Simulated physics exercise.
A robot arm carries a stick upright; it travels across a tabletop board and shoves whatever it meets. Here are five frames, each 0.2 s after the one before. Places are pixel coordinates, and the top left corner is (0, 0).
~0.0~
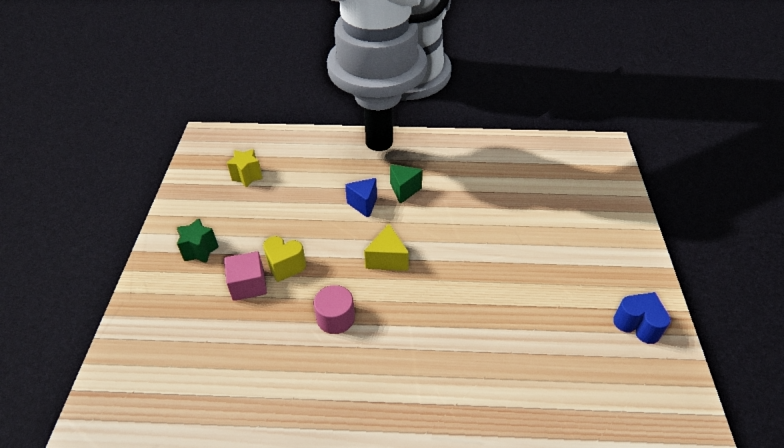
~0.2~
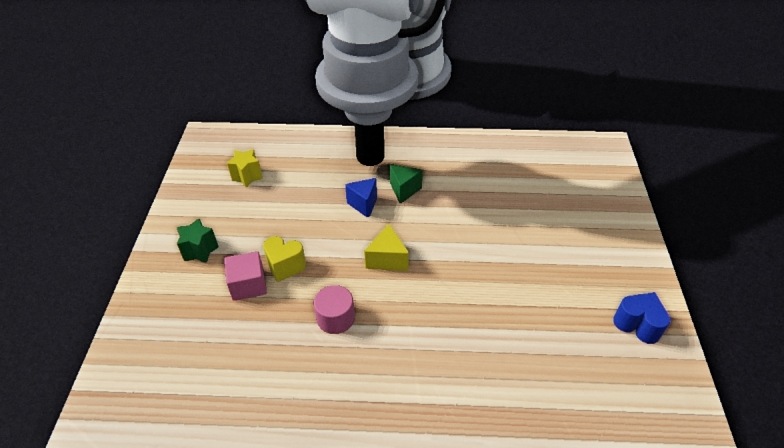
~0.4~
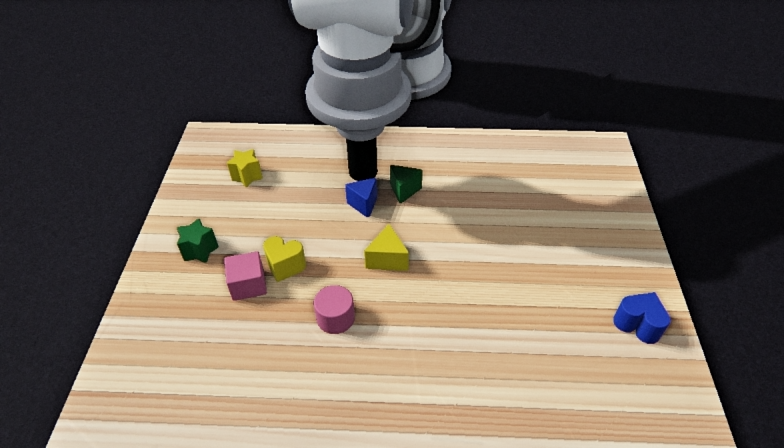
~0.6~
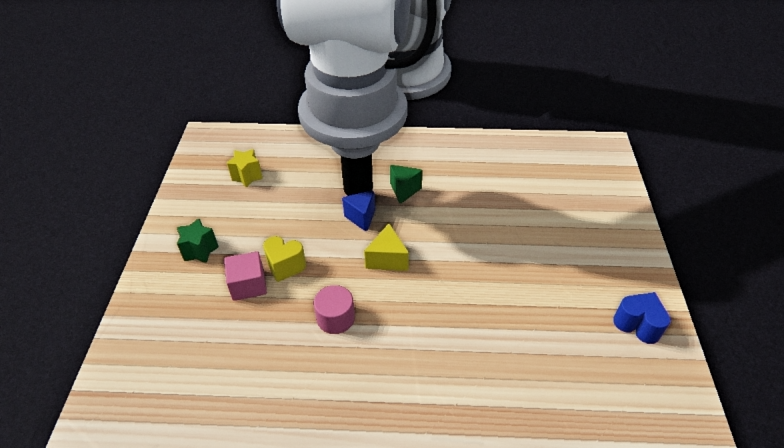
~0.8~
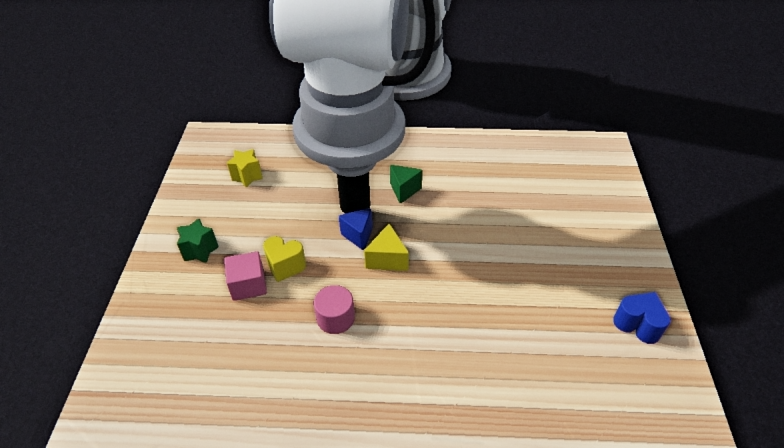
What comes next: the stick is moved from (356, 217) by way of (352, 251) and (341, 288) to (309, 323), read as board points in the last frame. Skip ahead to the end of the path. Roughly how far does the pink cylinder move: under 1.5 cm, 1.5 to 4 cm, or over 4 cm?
Between 1.5 and 4 cm.
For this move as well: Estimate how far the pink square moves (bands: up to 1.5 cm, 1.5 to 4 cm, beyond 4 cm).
Net shift: Below 1.5 cm.
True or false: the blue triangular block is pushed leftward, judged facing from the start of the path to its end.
This is true.
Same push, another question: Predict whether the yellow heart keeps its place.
Same place.
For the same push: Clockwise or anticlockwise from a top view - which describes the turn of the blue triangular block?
The block spins anticlockwise.
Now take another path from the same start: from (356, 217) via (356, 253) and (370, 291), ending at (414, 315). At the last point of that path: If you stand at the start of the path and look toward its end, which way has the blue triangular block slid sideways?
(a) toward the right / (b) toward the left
a (toward the right)
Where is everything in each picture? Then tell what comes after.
Tip of the stick (379, 143), middles of tops, pink square (243, 266), yellow heart (281, 248), pink cylinder (333, 300), blue triangular block (363, 187), yellow triangular block (387, 242), in the first picture.
Stick (370, 157), nothing pushed, in the second picture.
Stick (363, 172), nothing pushed, in the third picture.
Stick (358, 189), blue triangular block (360, 200), in the fourth picture.
Stick (355, 206), pink square (243, 266), yellow heart (281, 248), pink cylinder (333, 300), blue triangular block (357, 218), yellow triangular block (387, 242), in the fifth picture.
The first path, step by step. One third of the way, stick (351, 241); blue triangular block (353, 255).
Two thirds of the way, stick (339, 277); pink cylinder (331, 311); blue triangular block (354, 290), turned 15° anticlockwise.
At the end, stick (307, 312); pink square unmoved; yellow heart unmoved; pink cylinder (326, 332); blue triangular block (356, 296), turned 30° anticlockwise; yellow triangular block unmoved.
